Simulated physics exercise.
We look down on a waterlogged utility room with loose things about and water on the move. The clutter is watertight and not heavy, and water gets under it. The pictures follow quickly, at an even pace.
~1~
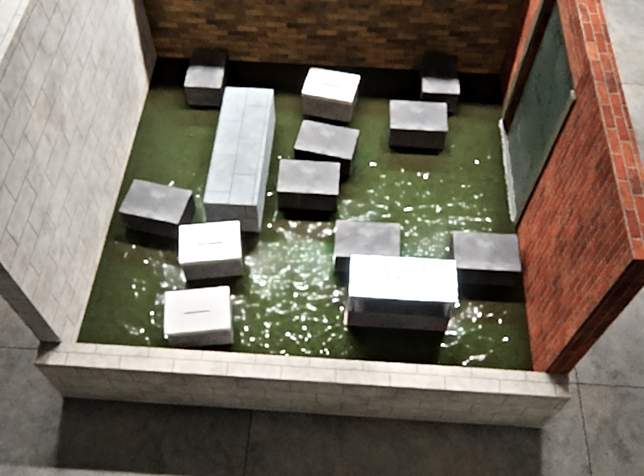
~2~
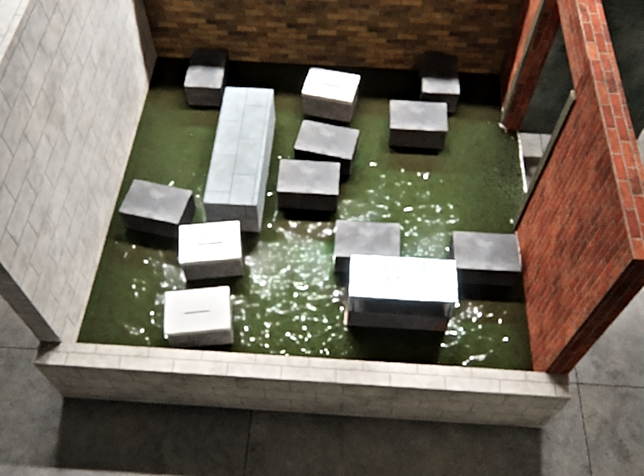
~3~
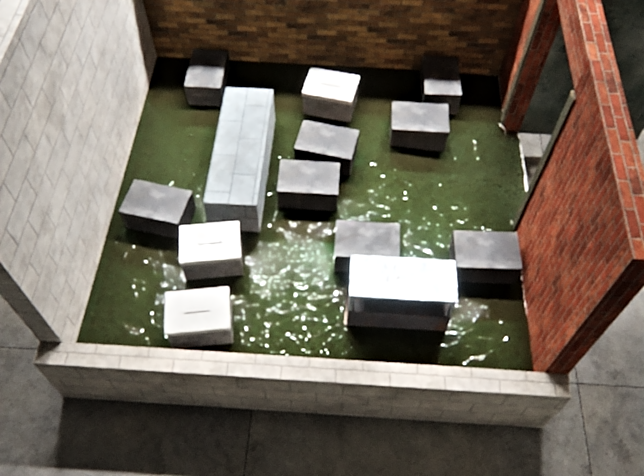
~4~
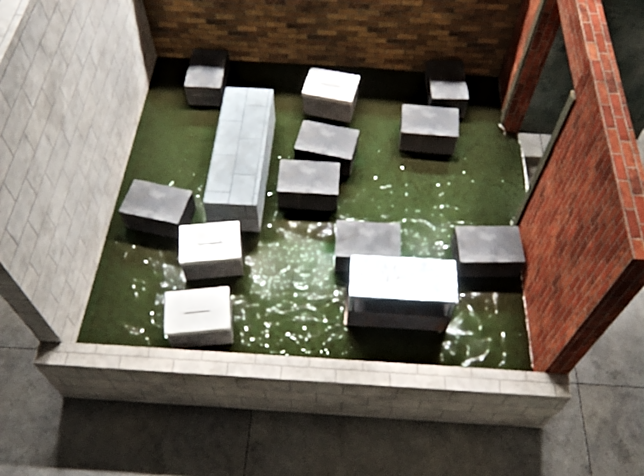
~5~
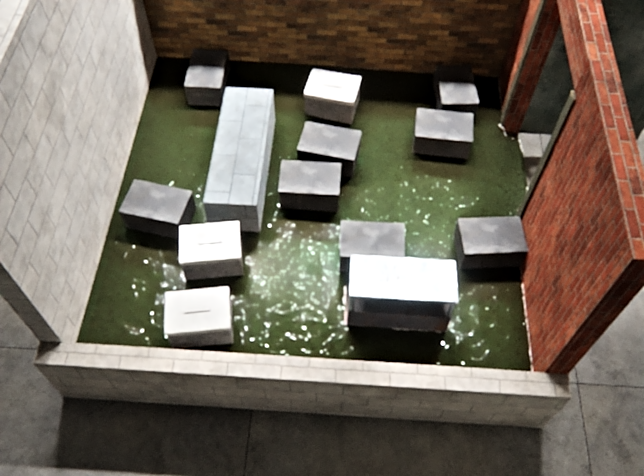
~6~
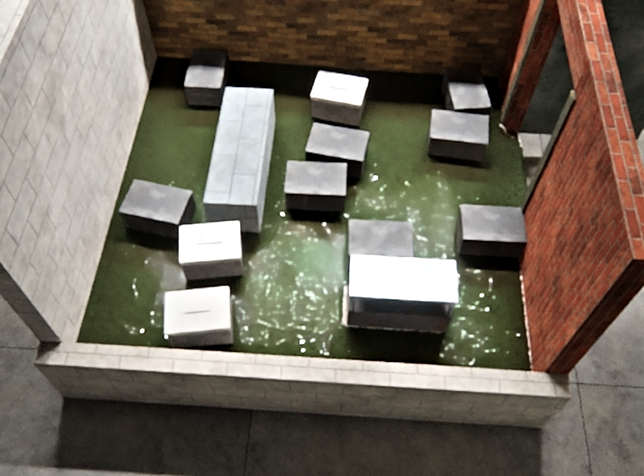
Grey and white blocks sitting in rippling green water inside a walled room as a green panel disappears from the right-hand opening, then several blocks drifting slightly.
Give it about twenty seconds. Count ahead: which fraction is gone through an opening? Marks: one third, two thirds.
Share: At least two thirds.
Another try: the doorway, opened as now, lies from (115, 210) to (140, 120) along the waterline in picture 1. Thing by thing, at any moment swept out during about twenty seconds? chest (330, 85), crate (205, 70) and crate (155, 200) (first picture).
In turn: Carried outside, carried outside, washed out.
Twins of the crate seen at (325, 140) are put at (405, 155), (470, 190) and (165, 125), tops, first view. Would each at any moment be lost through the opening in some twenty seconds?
As listed: Yes, through, kept in.
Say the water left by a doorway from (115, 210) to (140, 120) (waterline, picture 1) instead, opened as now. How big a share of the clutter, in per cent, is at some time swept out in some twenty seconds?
Close to 60 %.
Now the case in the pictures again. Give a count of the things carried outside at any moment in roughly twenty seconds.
That makes 9.
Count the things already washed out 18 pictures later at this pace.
6 of them.
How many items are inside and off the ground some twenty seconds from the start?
The number is 2.
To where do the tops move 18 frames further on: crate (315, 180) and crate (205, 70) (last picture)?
Around (433, 162) and (338, 82).
A moment on, 2 of 11 are out; 9 afloat.
Next, 6 of 11 are out; 5 afloat.
Later, 8 of 11 are out; 3 afloat.
In the end, 9 of 11 are out; 2 afloat.
